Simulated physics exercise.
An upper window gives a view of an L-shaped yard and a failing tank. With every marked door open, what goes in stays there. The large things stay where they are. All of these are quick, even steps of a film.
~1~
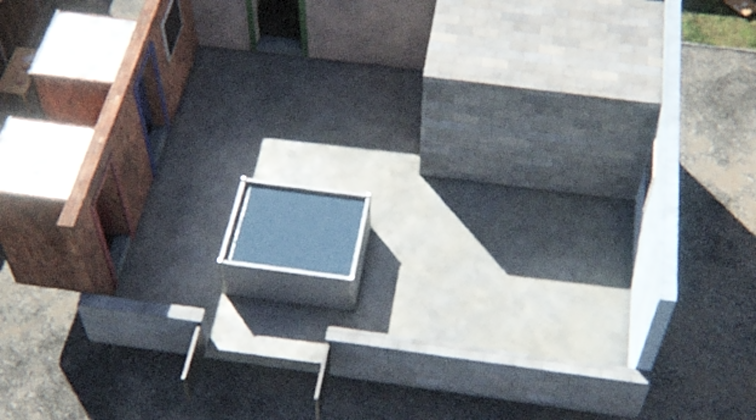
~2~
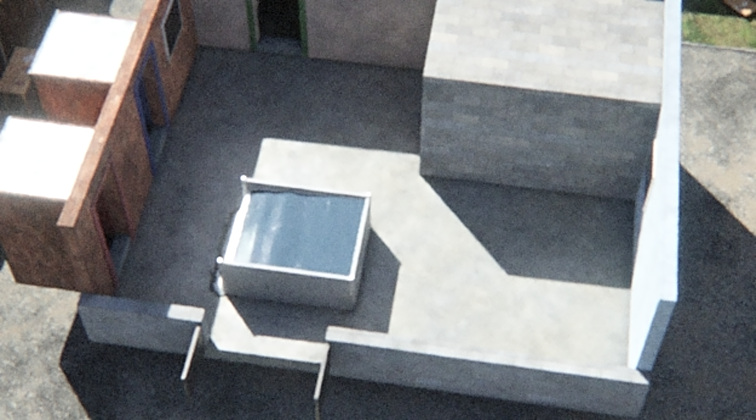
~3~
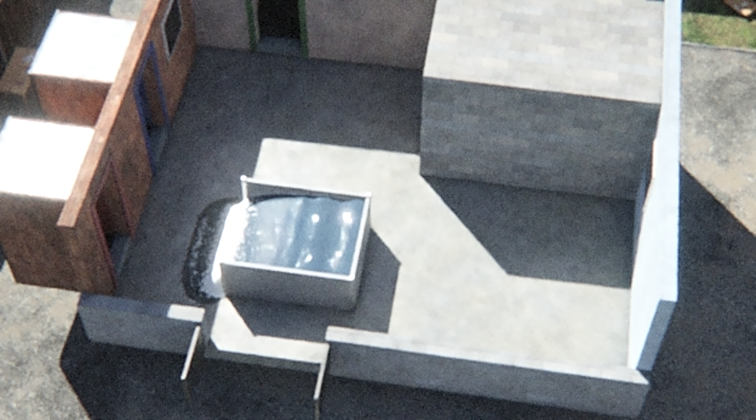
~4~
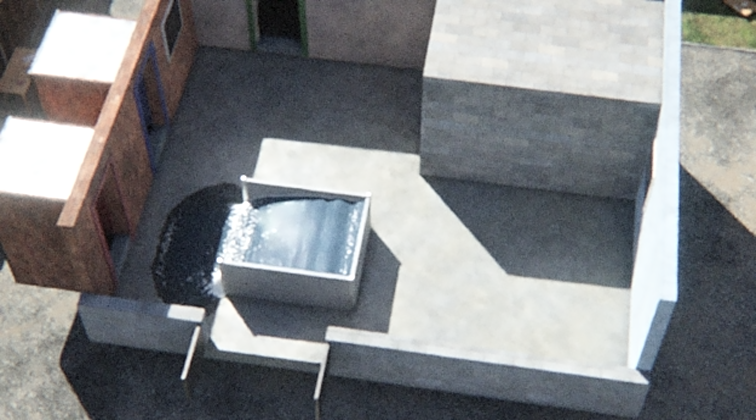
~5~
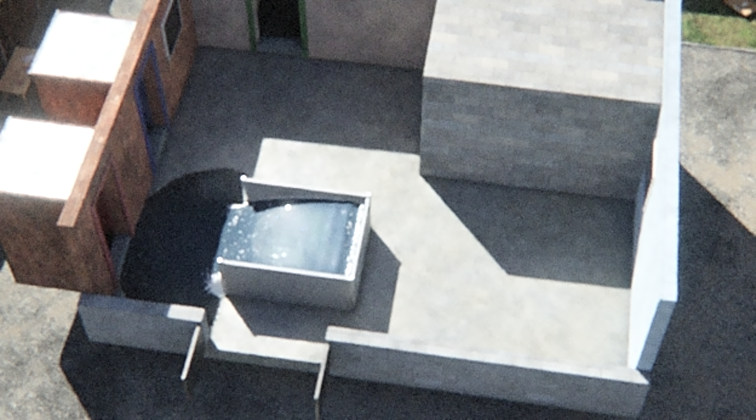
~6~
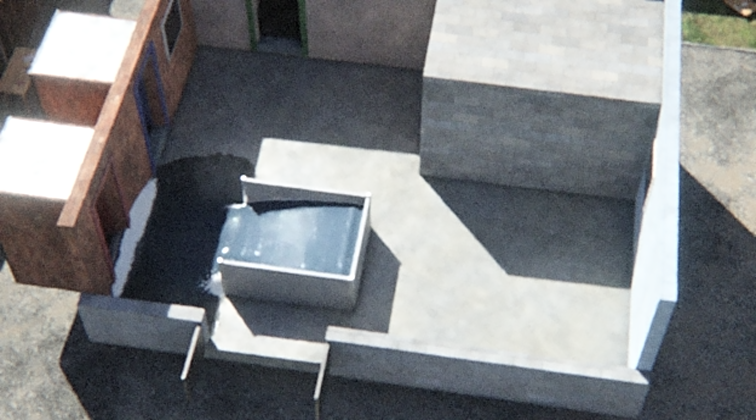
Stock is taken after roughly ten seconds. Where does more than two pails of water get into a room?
In the end the green door will not go over two buckets, the blue door will not go over two buckets, the red door will be deluged.
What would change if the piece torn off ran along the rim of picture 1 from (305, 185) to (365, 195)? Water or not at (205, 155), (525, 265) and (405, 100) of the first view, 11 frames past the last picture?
Listed order gives left alone; left alone; sopping.
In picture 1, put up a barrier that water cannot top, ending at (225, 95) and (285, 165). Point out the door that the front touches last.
Last: The door marked green.
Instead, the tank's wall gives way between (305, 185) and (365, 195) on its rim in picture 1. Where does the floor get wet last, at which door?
It would be the red one.
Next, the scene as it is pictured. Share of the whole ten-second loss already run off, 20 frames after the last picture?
Around 65 % of the total, roughly.
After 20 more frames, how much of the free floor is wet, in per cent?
It comes to 45 per cent.
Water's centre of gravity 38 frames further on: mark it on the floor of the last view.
It is near (286, 193).
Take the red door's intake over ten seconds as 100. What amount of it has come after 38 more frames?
Around 100 %.
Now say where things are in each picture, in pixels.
The first picture shows the open tank at (296, 230) is whole and still.
In the second picture, water pours out at (238, 242) and has run to (222, 295).
In the third picture, water pours out at (238, 243) and has run to (194, 294).
In the fourth picture, water pours out at (238, 244) and has run to (158, 283).
In the fifth picture, water pours out at (238, 244) and has run to (122, 273).
In the sixth picture, the front is at a hidden place, out from the gap at (238, 245).
A moment on, water covers 20 % of the floor; the green door not reached, the blue door wet at the sill, nothing in, the red door far over two buckets in.
Next, water covers 25 % of the floor; the green door not reached, the blue door wet at the sill, nothing in, the red door far over two buckets in.
Then, water covers 45 % of the floor; the green door wet at the sill, nothing in, the blue door wet at the sill, nothing in, the red door far over two buckets in.
Later, water covers 70 % of the floor; the green door wet at the sill, nothing in, the blue door wet at the sill, nothing in, the red door far over two buckets in.
In the end, water covers 95 % of the floor; the green door wet at the sill, nothing in, the blue door wet at the sill, nothing in, the red door far over two buckets in.
